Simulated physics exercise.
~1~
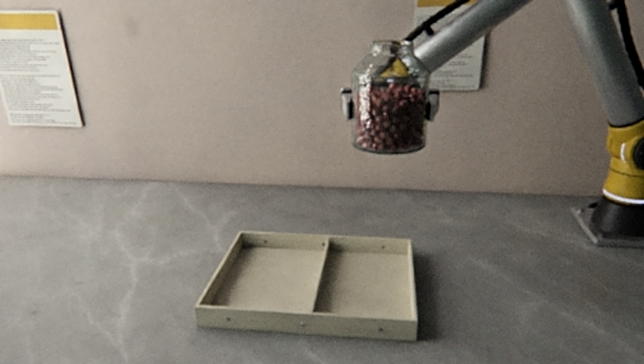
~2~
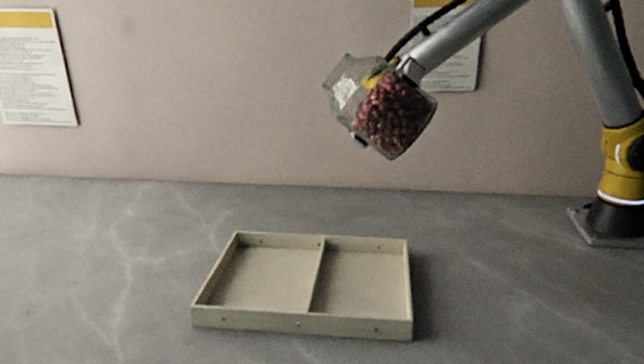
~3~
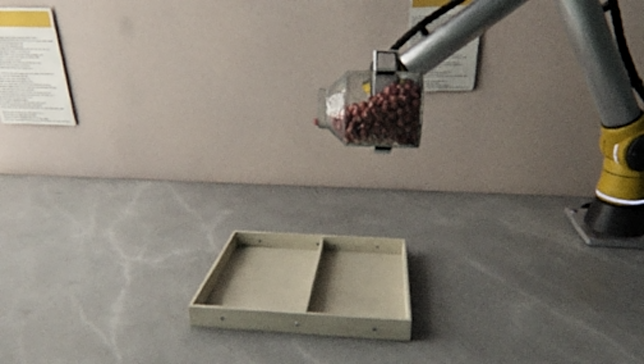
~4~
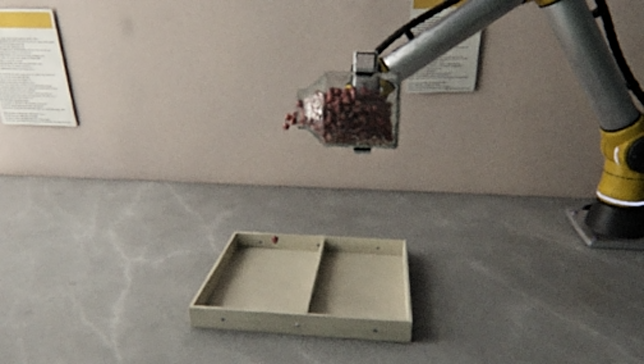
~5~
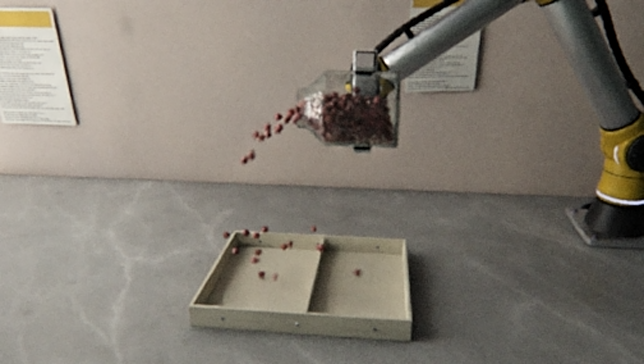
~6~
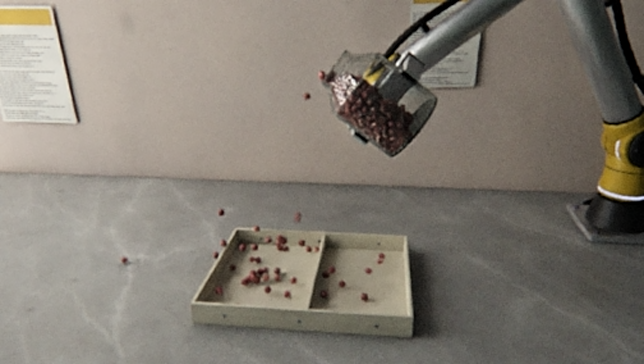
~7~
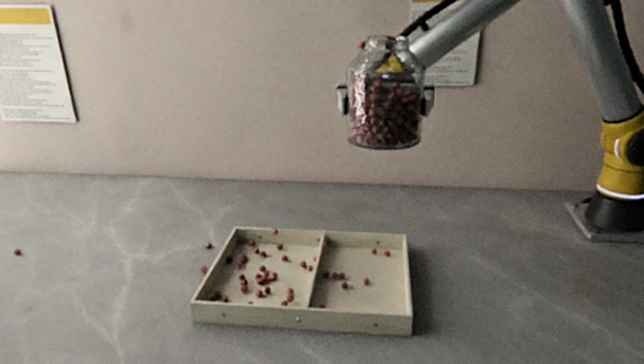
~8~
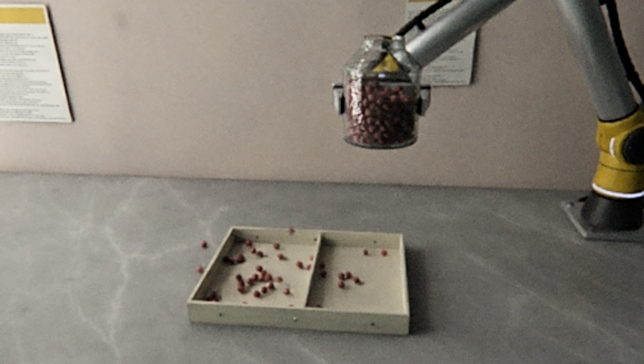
The video shows a robot arm holding a clear jar of dark red beads above a divided tray, tipping it left onto its side so some beads spill and scatter, mostly into the left section, then turning it upright with most beads still inside.
